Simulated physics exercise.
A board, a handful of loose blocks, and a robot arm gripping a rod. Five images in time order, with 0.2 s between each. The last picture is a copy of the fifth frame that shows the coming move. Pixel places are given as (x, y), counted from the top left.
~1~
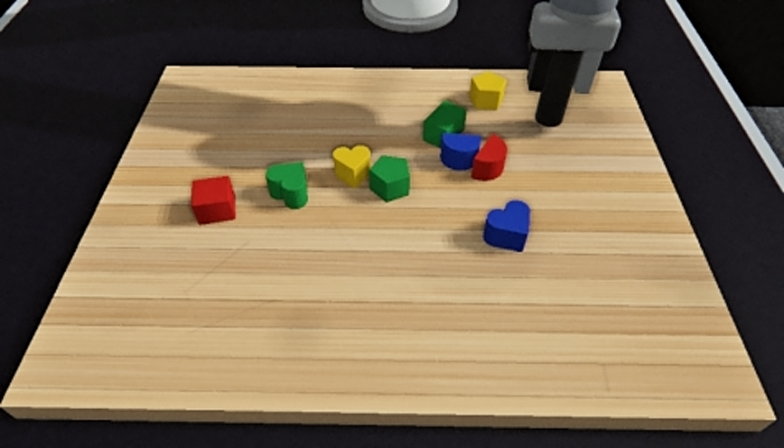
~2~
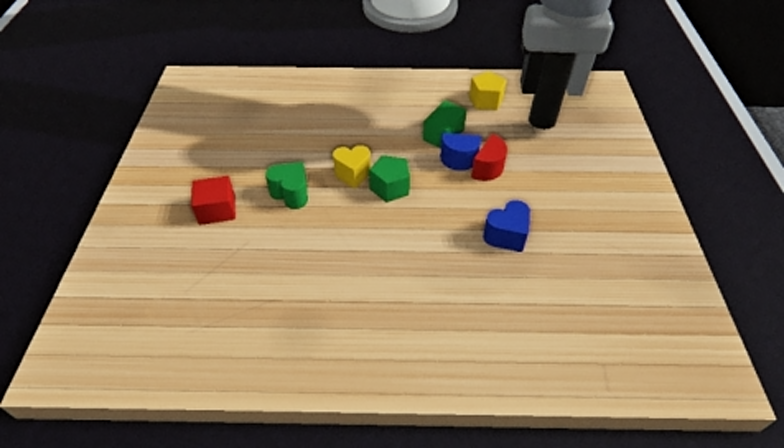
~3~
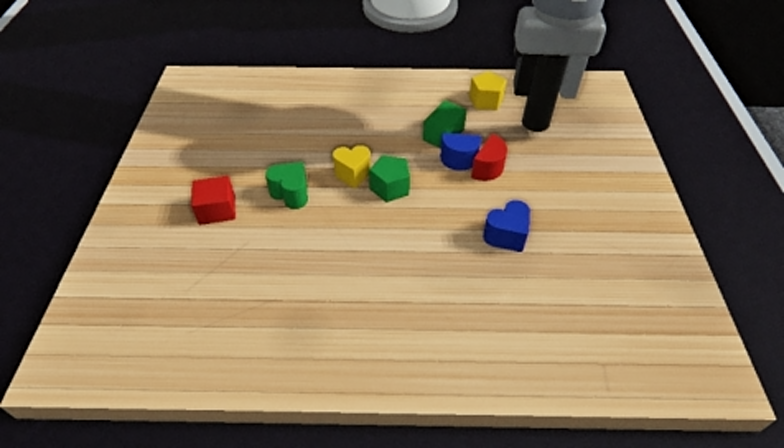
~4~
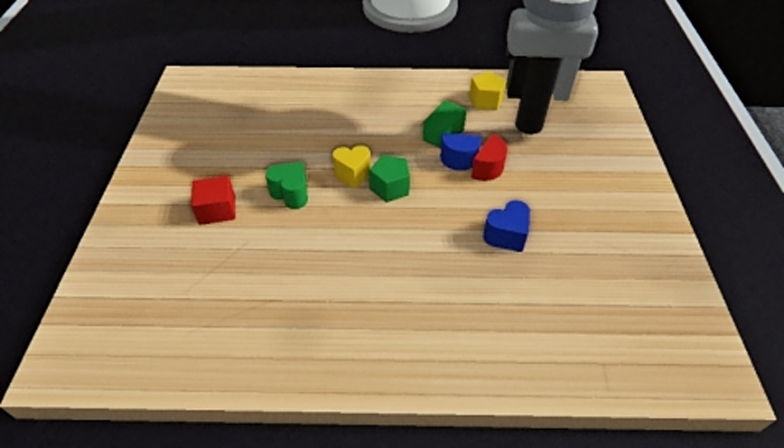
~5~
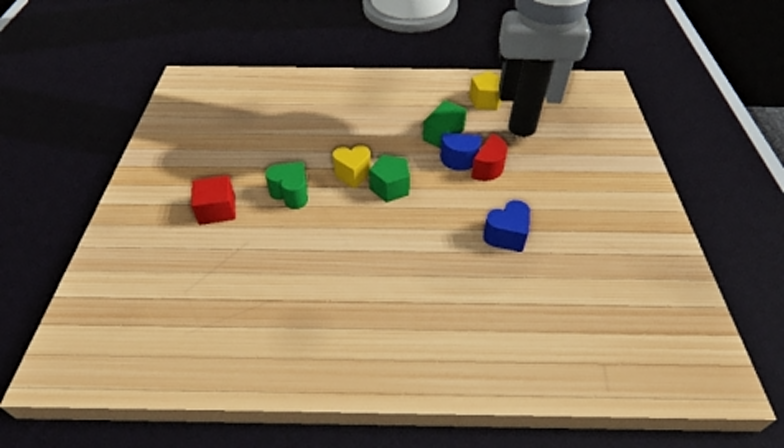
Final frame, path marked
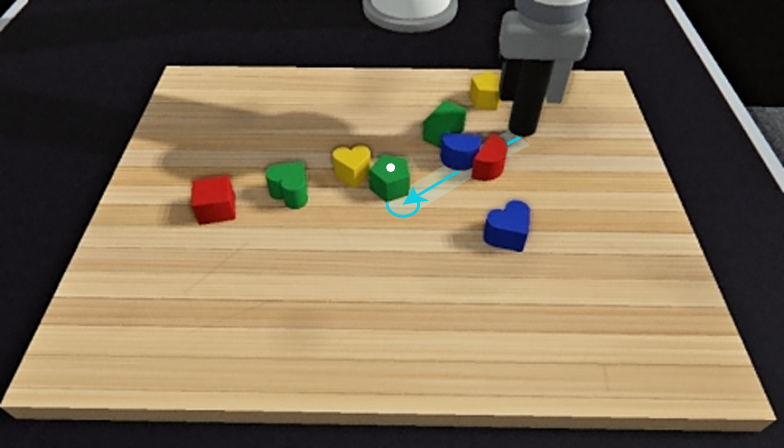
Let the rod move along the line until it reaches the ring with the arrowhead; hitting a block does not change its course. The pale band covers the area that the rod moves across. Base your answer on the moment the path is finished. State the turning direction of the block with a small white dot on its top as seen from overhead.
From above, the turn goes anticlockwise.
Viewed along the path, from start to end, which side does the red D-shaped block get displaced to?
Taking start-to-end as forward, the block's sideways shift goes to the left.
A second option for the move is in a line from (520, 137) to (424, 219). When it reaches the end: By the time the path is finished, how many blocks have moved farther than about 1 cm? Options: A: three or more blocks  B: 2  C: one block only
B (2)
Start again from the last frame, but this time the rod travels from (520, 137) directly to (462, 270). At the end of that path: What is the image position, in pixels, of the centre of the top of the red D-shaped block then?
It is going to be at (468, 166).
The line goes in a line from (520, 137) to (403, 204); the dot is on the green pentagonal block.
What follows on the original path. One third of the way, rod at (484, 148); blue D-shaped block at (451, 144); red D-shaped block at (485, 161), turned 30° anticlockwise.
Two thirds of the way, rod at (445, 171); green pentagonal block at (388, 168); blue D-shaped block at (414, 152), turned 70° clockwise; red D-shaped block at (476, 175), turned 105° anticlockwise.
At the end, rod at (403, 195); green pentagonal block at (378, 168), turned 20° anticlockwise; green oblong unmoved; blue D-shaped block at (410, 153), turned 125° clockwise; red D-shaped block at (476, 175), turned 105° anticlockwise.
